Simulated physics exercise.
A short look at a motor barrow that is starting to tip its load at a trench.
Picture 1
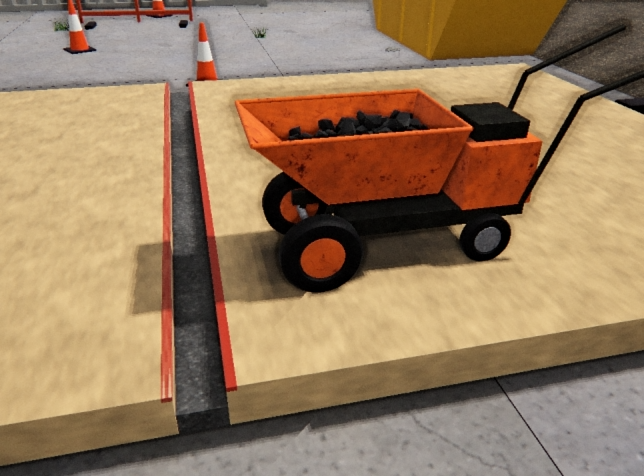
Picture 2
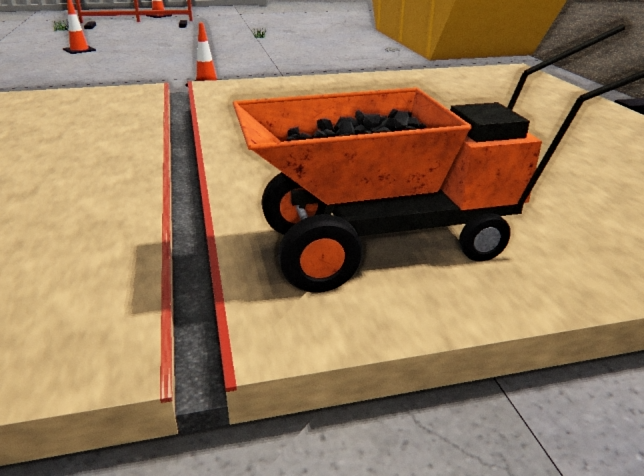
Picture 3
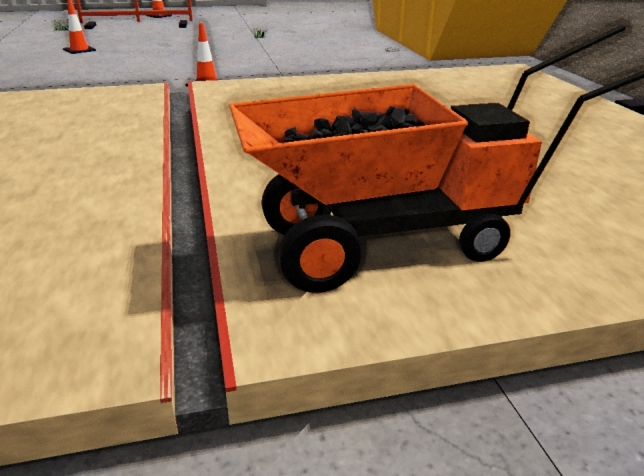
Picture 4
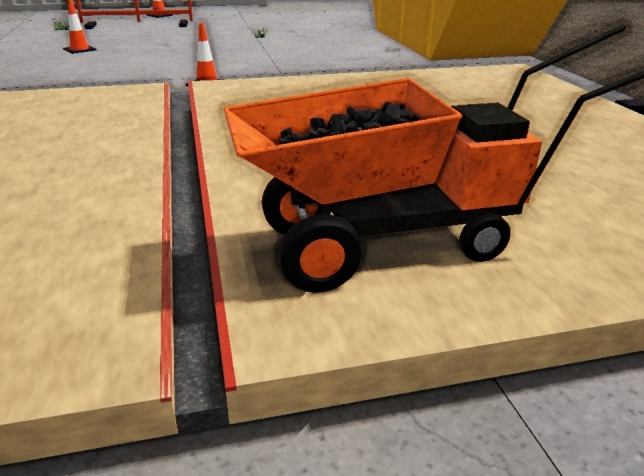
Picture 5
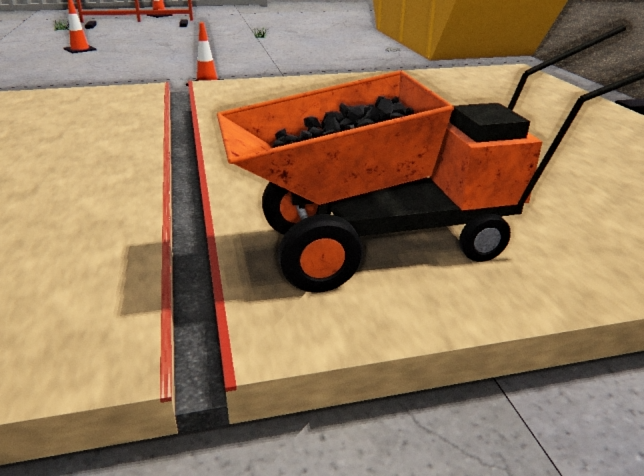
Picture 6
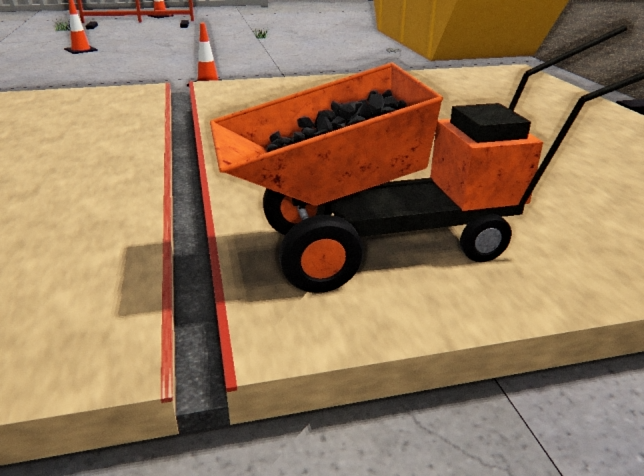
On a paved work yard with traffic cones and a yellow container behind, seen from slightly above and to the side, two pale slabs lie either side of a narrow dark trench edged in red. An orange motor barrow with black handles stands on the right slab, its skip holding dark lumps. The skip tilts slowly and slightly forward to the left, its rear rising, while wheels, load and camera show no other clear movement.
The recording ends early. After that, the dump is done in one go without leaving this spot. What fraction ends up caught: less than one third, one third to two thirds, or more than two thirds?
What ends in the trench is going to be under one-third of the load.
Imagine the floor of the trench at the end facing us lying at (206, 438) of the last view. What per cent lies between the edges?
I'd say roughly 20 in a hundred.
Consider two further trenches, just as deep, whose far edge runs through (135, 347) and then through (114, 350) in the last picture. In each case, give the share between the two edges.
Roughly 50 per cent, then roughly 60 per cent.
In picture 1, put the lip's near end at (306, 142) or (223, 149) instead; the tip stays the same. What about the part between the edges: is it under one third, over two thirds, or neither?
Place one, between a third and two thirds; place two, less than a third.
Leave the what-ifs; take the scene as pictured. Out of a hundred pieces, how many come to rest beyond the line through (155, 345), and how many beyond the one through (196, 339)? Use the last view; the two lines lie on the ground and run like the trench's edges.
Estimate, first then second: 50 %, 70 %.
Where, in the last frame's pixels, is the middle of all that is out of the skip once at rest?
The centre ends up roughly at (135, 278).
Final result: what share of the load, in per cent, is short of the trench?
Roughly 0 per cent of the load.
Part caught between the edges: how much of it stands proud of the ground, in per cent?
Roughly 25 %.
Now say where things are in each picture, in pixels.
The first picture shows lip of the skip (253, 147), level; top of the load (376, 134), lumps of coal; first edge of the trench (224, 334); far edge (166, 342), the trench under half as wide as the skip, and about half as deep as wide.
The second picture shows lip of the skip (251, 148), level; top of the load (375, 133).
The third picture shows lip of the skip (246, 150), tipped barely; top of the load (383, 127).
The fourth picture shows lip of the skip (239, 155), tipped a little; top of the load (378, 123).
The fifth picture shows lip of the skip (231, 161), tipped a little; top of the load (388, 120).
The sixth picture shows lip of the skip (222, 170), tipped a little; top of the load (380, 115); first edge of the trench (225, 334); far edge (167, 342).
Just after the last frame, skip tipped steeply; every one in the skip.
A moment on, skip tipped right over; almost all in the skip; just a few in or heaped over the trench; about a tenth beyond it.
Further on, skip tipped right over; roughly a third in the skip; about a tenth in or heaped over the trench; roughly half beyond it.
When it is over, skip tipped right over; roughly a quarter in the skip; about a tenth in or heaped over the trench; roughly half beyond it.
